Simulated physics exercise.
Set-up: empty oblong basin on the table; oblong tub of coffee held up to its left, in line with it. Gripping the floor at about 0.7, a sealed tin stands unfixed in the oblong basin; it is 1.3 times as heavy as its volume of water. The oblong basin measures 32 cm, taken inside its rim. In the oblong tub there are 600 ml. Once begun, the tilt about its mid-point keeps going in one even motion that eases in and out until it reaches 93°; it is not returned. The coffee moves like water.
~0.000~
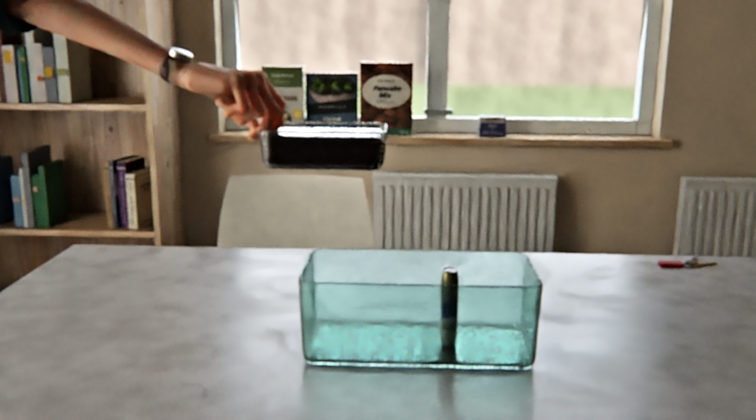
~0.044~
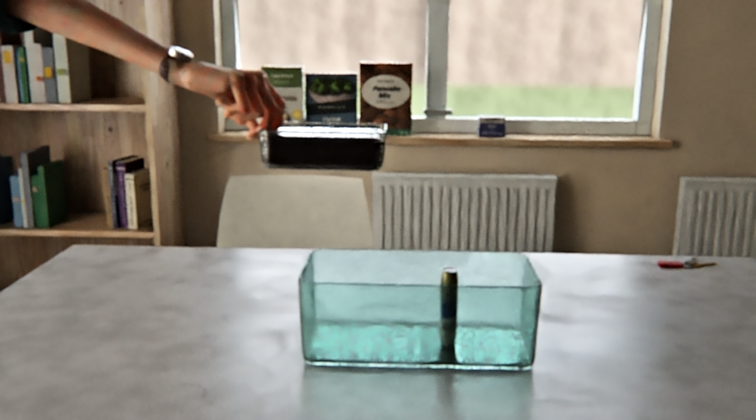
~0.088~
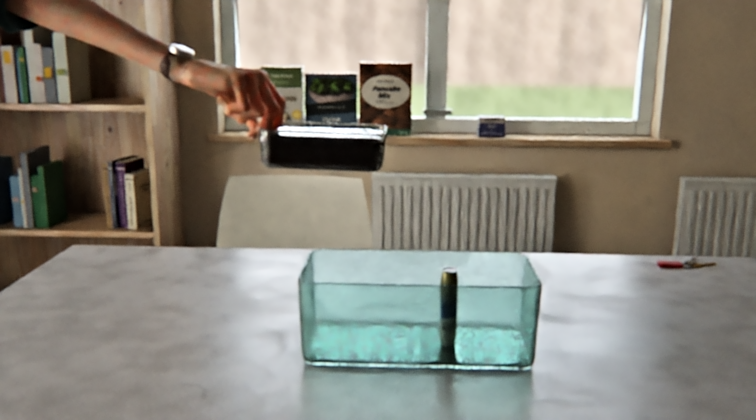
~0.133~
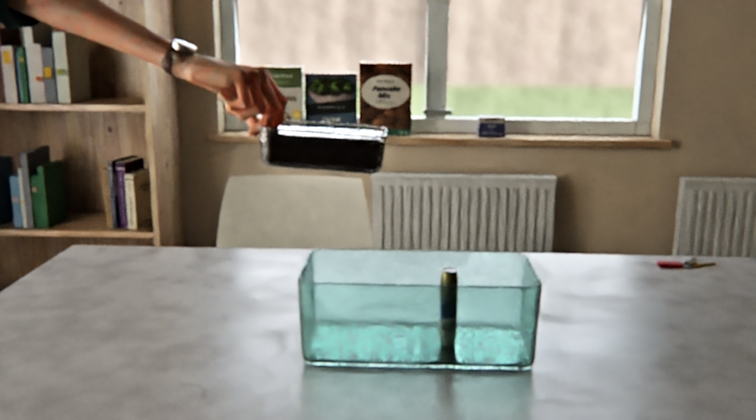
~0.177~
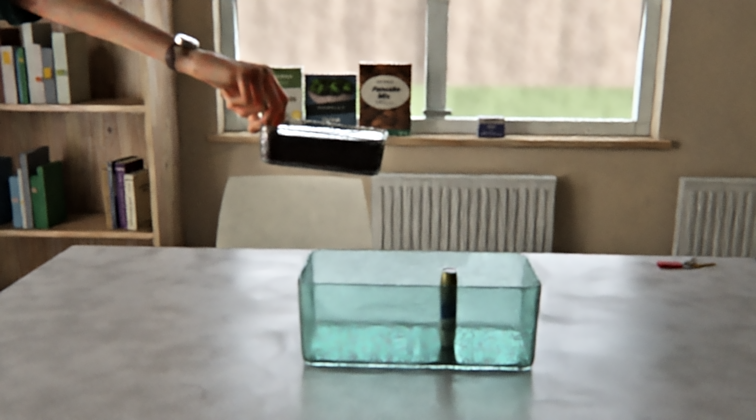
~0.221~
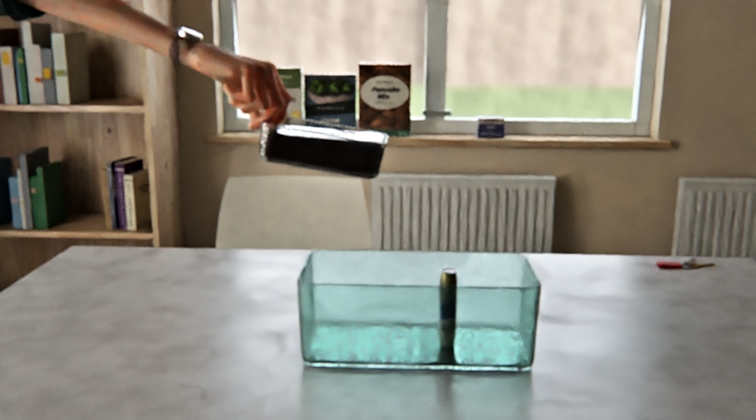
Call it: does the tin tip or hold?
It holds.
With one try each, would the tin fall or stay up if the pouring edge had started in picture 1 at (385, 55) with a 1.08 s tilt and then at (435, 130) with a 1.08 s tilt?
Trial 1 - tin stays standing; trial 2 - tin stays standing.
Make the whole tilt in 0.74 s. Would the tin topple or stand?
It tumbles over, then.
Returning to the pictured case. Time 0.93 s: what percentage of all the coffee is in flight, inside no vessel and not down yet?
Around 5 percent of it is airborne.
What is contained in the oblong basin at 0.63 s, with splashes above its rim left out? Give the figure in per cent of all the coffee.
I'd put it near 18 percent.
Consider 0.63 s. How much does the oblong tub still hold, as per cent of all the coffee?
At that time about 28 in a hundred parts are still held.
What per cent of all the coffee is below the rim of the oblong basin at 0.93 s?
About 84 %.
Then, 0.63 s in, the tilt is 58° and 28 per cent is still to pour; the tin stands where it began.
Then, 0.93 s in, the tilt is 89° and 6 per cent is still to pour; the tin stands where it began.
Then, 1.24 s in, the tilt is 93° and 1 per cent is still to pour; the tin stands where it began.
Then, 1.58 s in, the tilt is 93° and 0 per cent is still to pour; the tin stands where it began.
Finally, the tin stands where it began.
